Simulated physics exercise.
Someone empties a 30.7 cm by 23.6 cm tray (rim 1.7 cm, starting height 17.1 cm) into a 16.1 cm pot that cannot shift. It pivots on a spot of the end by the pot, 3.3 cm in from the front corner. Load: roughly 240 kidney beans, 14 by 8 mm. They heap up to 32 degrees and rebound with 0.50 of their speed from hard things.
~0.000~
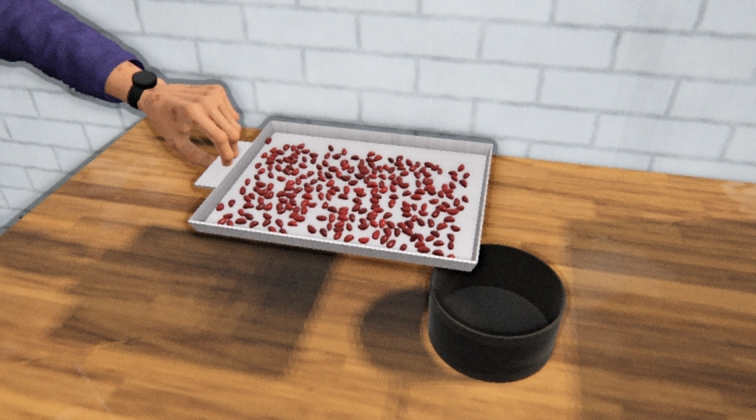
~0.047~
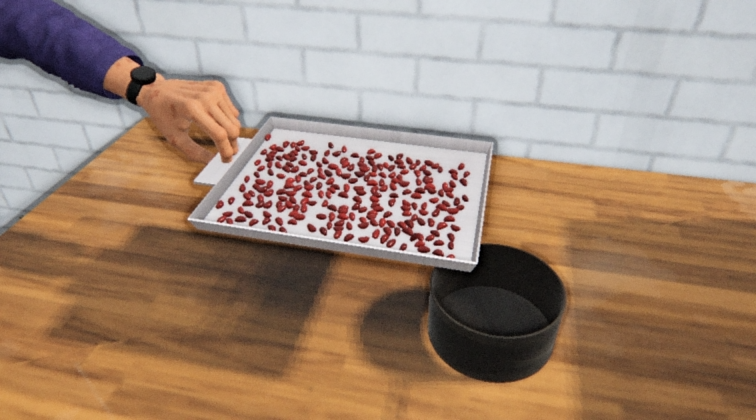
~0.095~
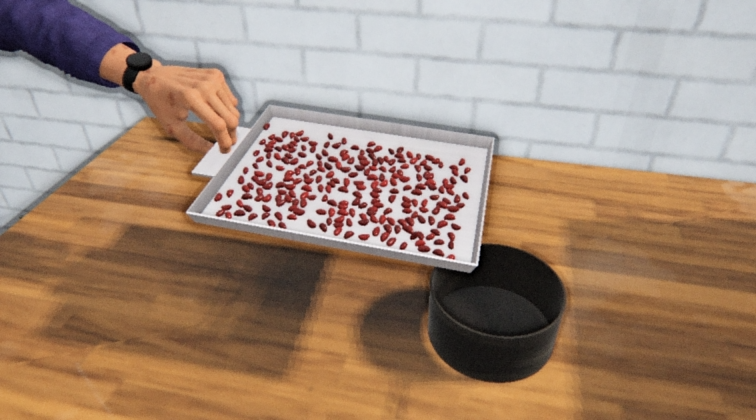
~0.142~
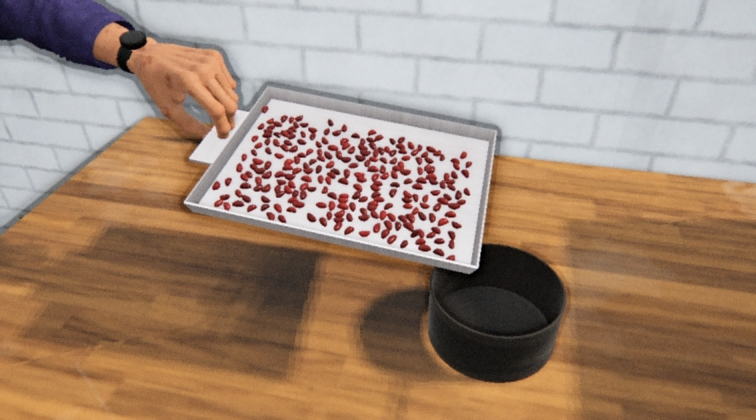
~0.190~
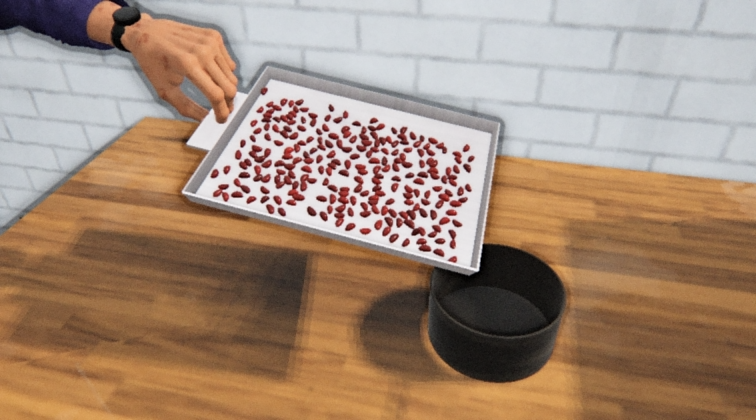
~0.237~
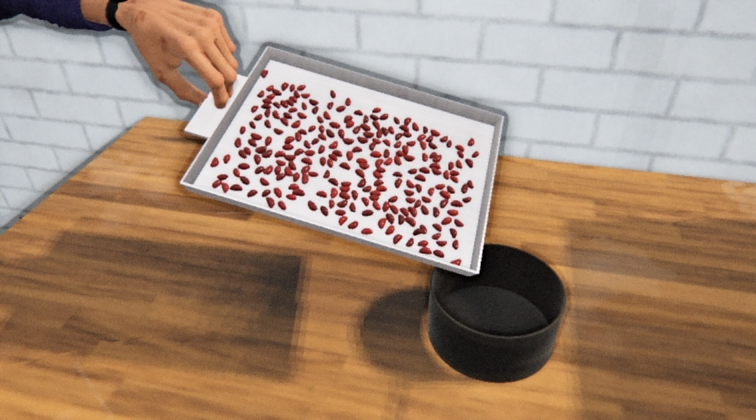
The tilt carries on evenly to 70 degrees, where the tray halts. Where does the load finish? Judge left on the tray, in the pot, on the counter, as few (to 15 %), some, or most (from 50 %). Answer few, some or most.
Left on the tray: Few; in the pot: Few; on the counter: Most.
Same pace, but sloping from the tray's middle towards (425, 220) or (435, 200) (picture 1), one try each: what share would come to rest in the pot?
Some 35 and 45 per cent.
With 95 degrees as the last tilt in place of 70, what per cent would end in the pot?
In that case some 5 per cent.
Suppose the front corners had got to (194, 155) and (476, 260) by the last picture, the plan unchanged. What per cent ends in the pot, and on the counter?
Pot 50, counter 30.
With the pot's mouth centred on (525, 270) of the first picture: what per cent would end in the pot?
About 0 per cent.
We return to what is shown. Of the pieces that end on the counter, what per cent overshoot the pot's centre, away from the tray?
About 70 per cent.
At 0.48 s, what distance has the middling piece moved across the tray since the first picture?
Some 5 cm.
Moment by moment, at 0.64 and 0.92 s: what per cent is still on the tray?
About 95, 15.
After 0.48 s, tilt 45 degrees; the tray holds 100 %, the pot 0 %.
After 0.64 s, tilt 62 degrees; the tray holds 95 %, the pot 0 %.
Then, at 0.92 s, tilt 70 degrees; the tray holds 15 %, the pot 5 %.
In the end, at 2.5 s, tray 5 %, pot 5 %, counter 90 %.
